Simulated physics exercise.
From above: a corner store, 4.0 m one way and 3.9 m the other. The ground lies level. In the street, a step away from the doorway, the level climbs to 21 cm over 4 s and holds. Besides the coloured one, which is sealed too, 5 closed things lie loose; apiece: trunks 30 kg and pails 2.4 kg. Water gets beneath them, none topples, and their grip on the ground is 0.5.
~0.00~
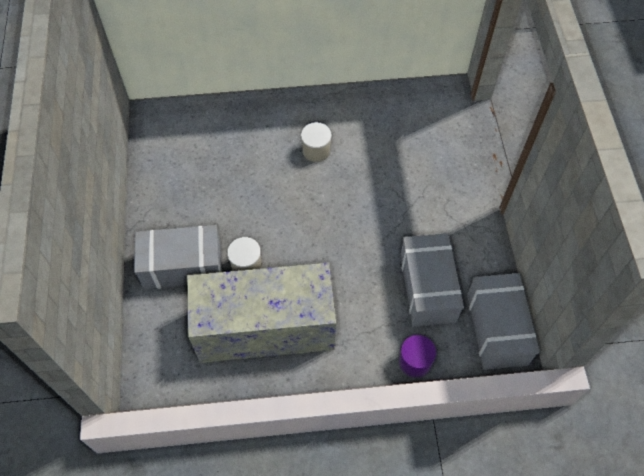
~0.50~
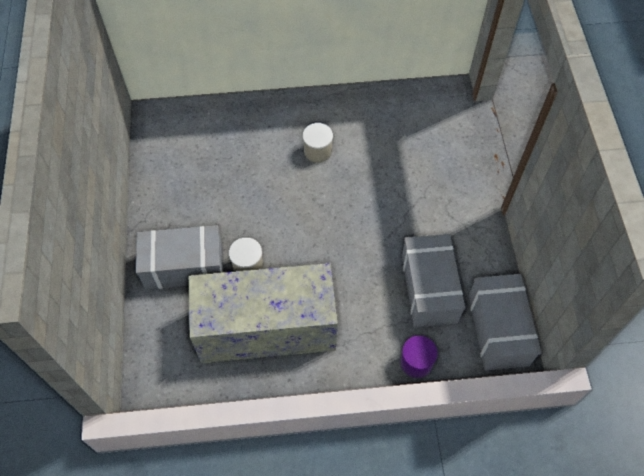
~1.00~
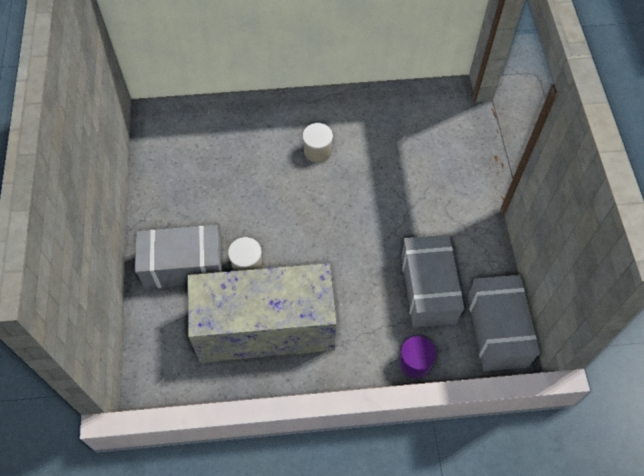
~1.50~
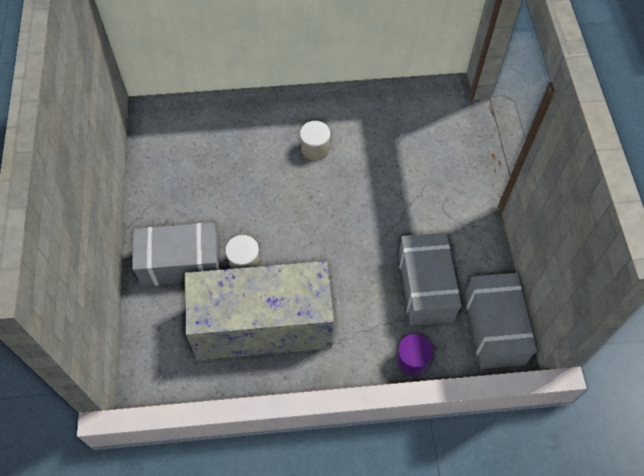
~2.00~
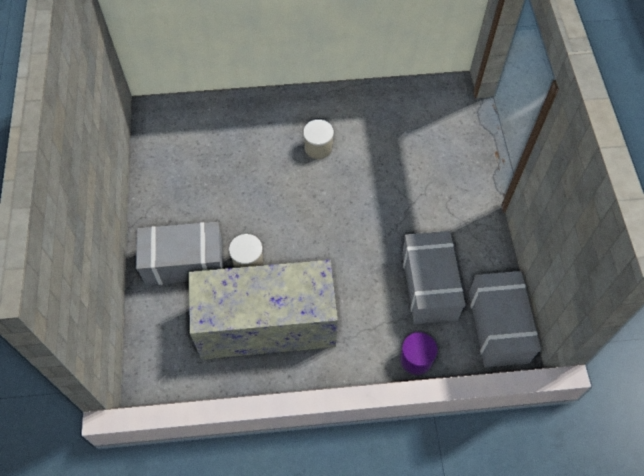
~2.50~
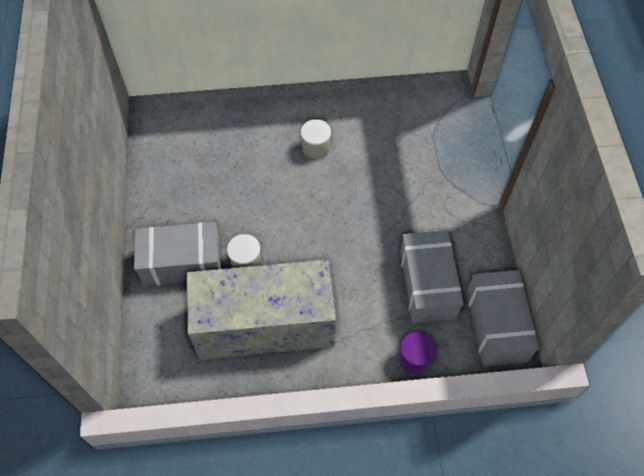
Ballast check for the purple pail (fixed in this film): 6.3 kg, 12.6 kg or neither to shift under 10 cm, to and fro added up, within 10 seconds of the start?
For it, the smaller load will do.
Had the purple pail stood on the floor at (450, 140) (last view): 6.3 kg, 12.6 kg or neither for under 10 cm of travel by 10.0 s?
Neither is enough.
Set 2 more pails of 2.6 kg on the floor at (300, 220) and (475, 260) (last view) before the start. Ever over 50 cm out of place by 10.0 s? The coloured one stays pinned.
In that order: Past it, short of it.
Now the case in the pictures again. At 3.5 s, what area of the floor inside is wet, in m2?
Roughly 2.5 m2.
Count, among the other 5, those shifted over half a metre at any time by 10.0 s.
I count 2.
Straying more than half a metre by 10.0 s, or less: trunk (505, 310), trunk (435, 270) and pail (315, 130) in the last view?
In that order: Under, under, more.
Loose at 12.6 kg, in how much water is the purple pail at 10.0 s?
About 5 cm.
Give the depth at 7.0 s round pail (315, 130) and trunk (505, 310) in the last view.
Roughly 17 and 1 cm.
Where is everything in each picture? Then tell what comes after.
The first frame shows the purple pail at (419, 351), on the bottom; water covers 0.0 m2; 0 of 6 have shifted.
The second frame shows the purple pail at (420, 352), on the bottom; 0.0 m2 under water; 0 of 6 have shifted.
The third frame shows the purple pail at (419, 353), on the bottom; water covers 0.0 m2; 0 of 6 have shifted.
The fourth frame shows the purple pail at (416, 350), on the bottom; water covers 0.0 m2; 0 of 6 have shifted.
The fifth frame shows the purple pail at (420, 349) rests on the ground; 0.0 m2 under water; 0 of 6 have shifted.
The sixth frame shows the purple pail at (418, 348) rests on the ground; water covers 0.6 m2; 0 of 6 have shifted.
After 3.5 s the purple pail would be 0 cm from its start with 6.3 kg and 0 cm from its start with 12.6 kg; 0 cm of water round it then.
After 4.5 s the purple pail would be 0 cm from its start with 6.3 kg and 0 cm from its start with 12.6 kg; 0 cm of water round it then.
After 7.0 s the purple pail would be 0 cm from its start with 6.3 kg and 0 cm from its start with 12.6 kg; 1 cm of water round it then.
After 10.0 s the purple pail would be 3 cm from its start with 6.3 kg and 0 cm from its start with 12.6 kg; 5 cm of water round it then.
